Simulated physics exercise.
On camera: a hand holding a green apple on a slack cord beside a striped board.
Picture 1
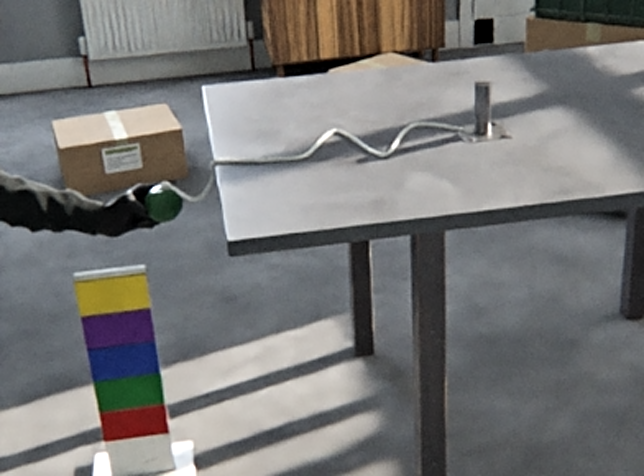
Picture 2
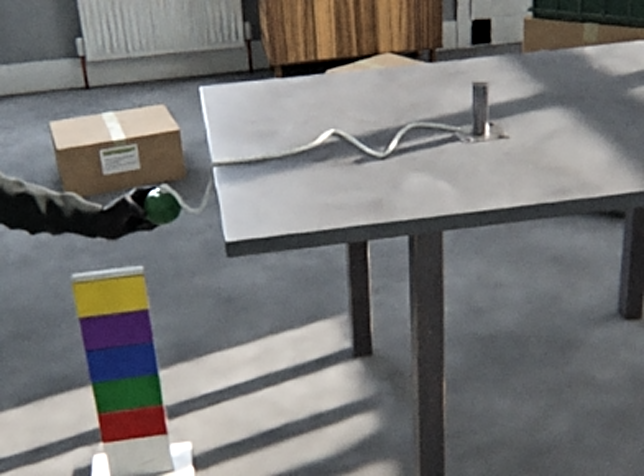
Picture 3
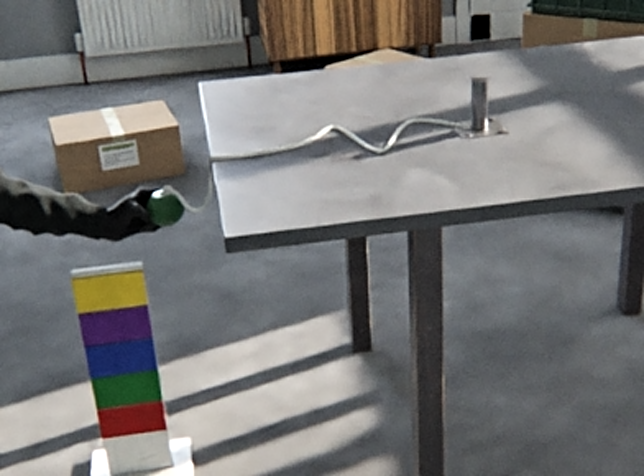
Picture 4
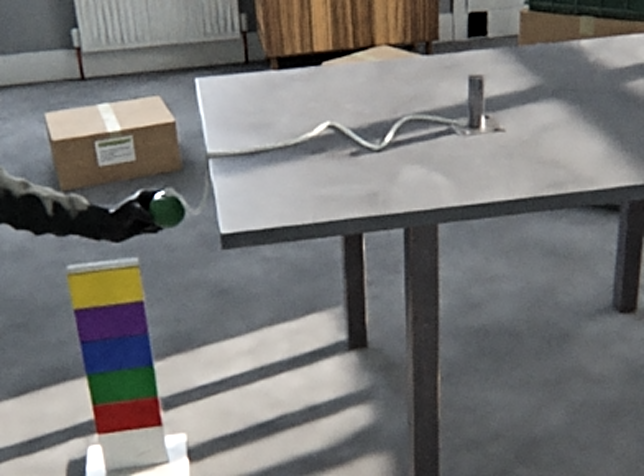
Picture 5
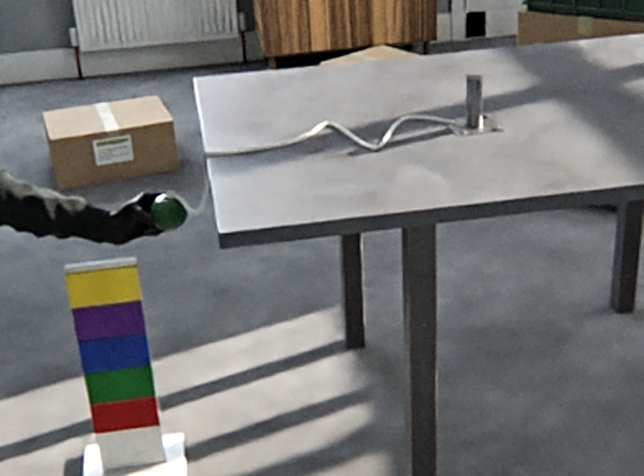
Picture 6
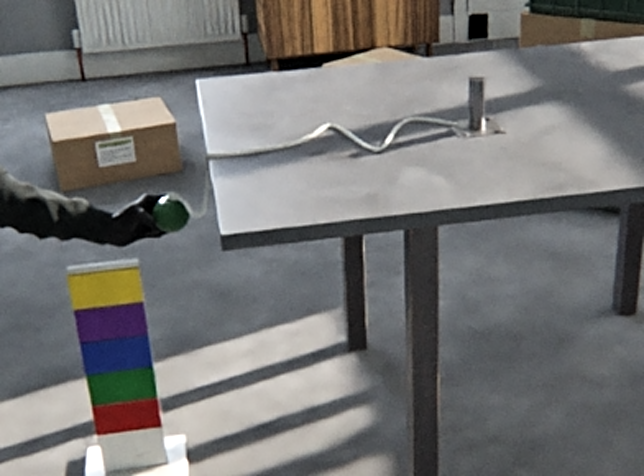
A dark-sleeved arm reaches in from the left, holding a green apple on a slack, pale cord in a grey-carpeted room, seen from slightly above. The cord waves across a grey table to a short metal post, beside a board striped yellow, purple, blue, green and red, with a cardboard box behind. The hand edges very slightly right and down, while the camera shifts faintly.
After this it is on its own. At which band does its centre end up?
At green.
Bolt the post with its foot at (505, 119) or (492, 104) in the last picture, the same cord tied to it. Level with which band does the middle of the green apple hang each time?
Try by try: Blue; blue.
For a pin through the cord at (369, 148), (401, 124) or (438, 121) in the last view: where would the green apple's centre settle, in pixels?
The places are (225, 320), (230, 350) and (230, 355).
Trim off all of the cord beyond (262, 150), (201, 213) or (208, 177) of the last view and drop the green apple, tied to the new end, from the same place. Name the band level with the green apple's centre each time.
Try by try: No band; blue; purple.
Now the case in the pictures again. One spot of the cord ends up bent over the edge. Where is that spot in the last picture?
Near (321, 130).
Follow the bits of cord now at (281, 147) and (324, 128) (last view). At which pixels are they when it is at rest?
The first at (213, 208), the second at (215, 152).
Soon after, apple near (234, 357); level with blue.
Then, apple near (232, 369); level with green.
At rest, apple near (232, 370); level with green. Its centre hangs level with the green band.
